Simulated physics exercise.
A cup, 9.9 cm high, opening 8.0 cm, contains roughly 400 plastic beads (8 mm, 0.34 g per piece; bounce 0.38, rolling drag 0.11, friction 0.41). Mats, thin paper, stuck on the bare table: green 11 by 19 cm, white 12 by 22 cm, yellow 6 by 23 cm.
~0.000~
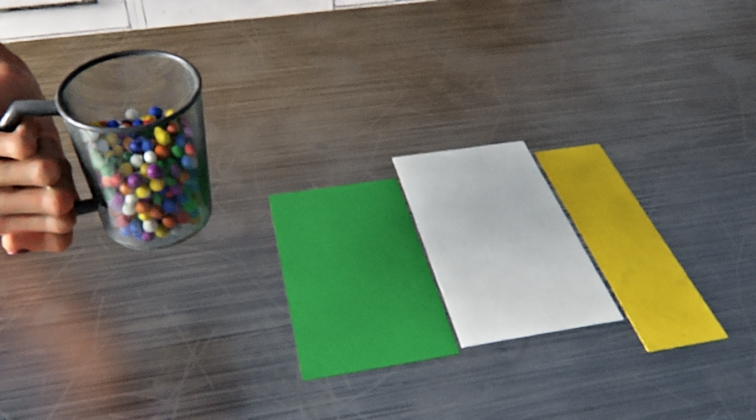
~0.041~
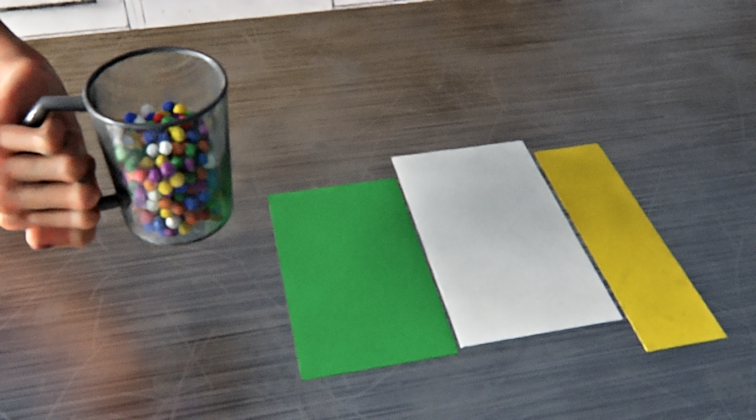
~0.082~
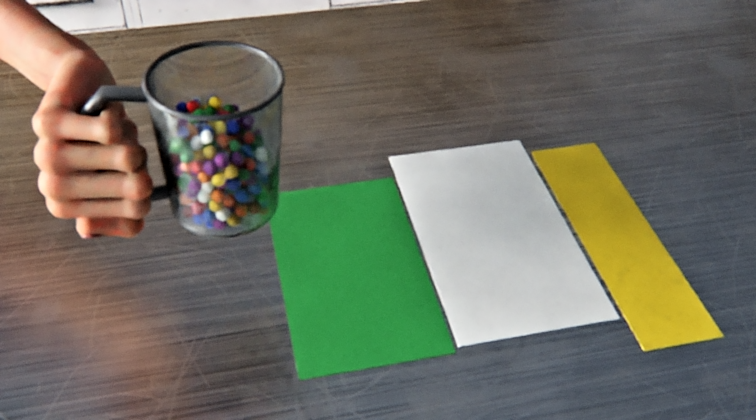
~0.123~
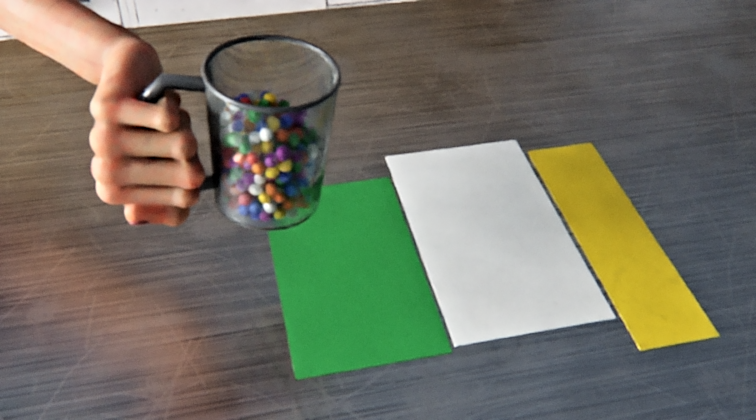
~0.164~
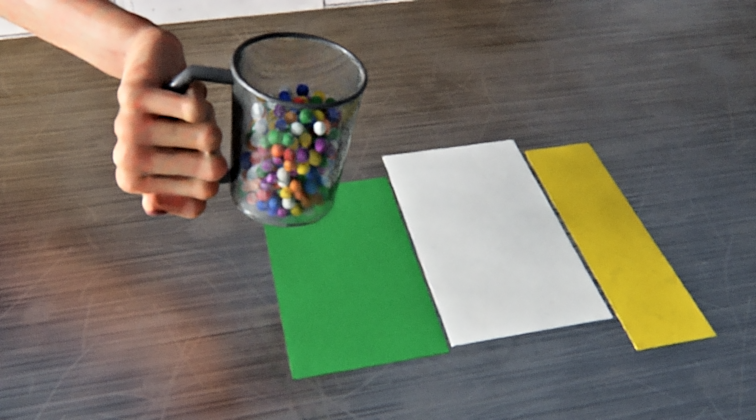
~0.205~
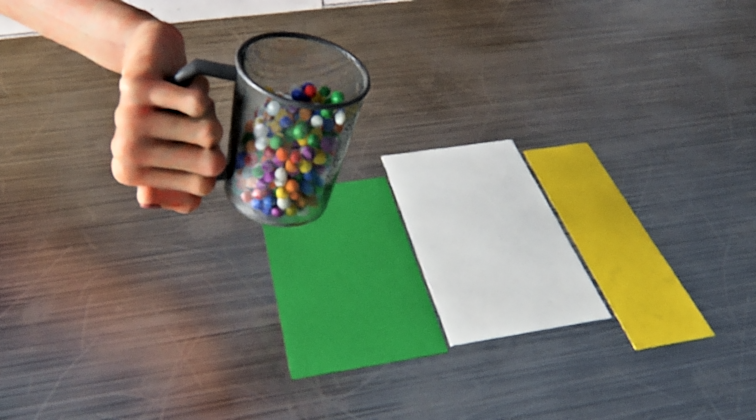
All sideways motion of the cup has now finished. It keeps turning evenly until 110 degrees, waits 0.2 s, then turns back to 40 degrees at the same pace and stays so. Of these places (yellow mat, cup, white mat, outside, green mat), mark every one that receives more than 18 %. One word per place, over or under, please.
Yellow mat under, cup under, white mat over, off the mats under, green mat over.
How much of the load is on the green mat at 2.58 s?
Close to 30 in a hundred has got there by that moment.
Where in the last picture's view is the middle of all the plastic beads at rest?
(429, 251), roughly.
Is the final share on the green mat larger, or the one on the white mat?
The bigger portion finishes on the white mat.
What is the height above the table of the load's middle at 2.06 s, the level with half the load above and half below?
Height: Some 0 cm.
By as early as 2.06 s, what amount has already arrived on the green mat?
Up to that moment, roughly 30 per cent.
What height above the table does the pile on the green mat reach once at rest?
Height at rest: Around 1.5 cm.
After 0.92 s, tilt 78 degrees; cup 100 %; middle of all pieces on or above the table near (268, 145).
After 1.51 s, tilt 110 degrees; cup 40 %, white mat 20 %, green mat 40 %; middle of all pieces on or above the table near (368, 210).
Then, at 2.06 s, tilt 68 degrees; cup 10 %, white mat 50 %, outside 5 %, green mat 30 %; middle of all pieces on or above the table near (429, 239).
Then, at 2.58 s, tilt 40 degrees; cup 10 %, white mat 50 %, outside 5 %, green mat 30 %; middle of all pieces on or above the table near (426, 241).
In the end, at 2.9 s, yellow mat 0 %, cup 10 %, white mat 50 %, outside 5 %, green mat 30 %.
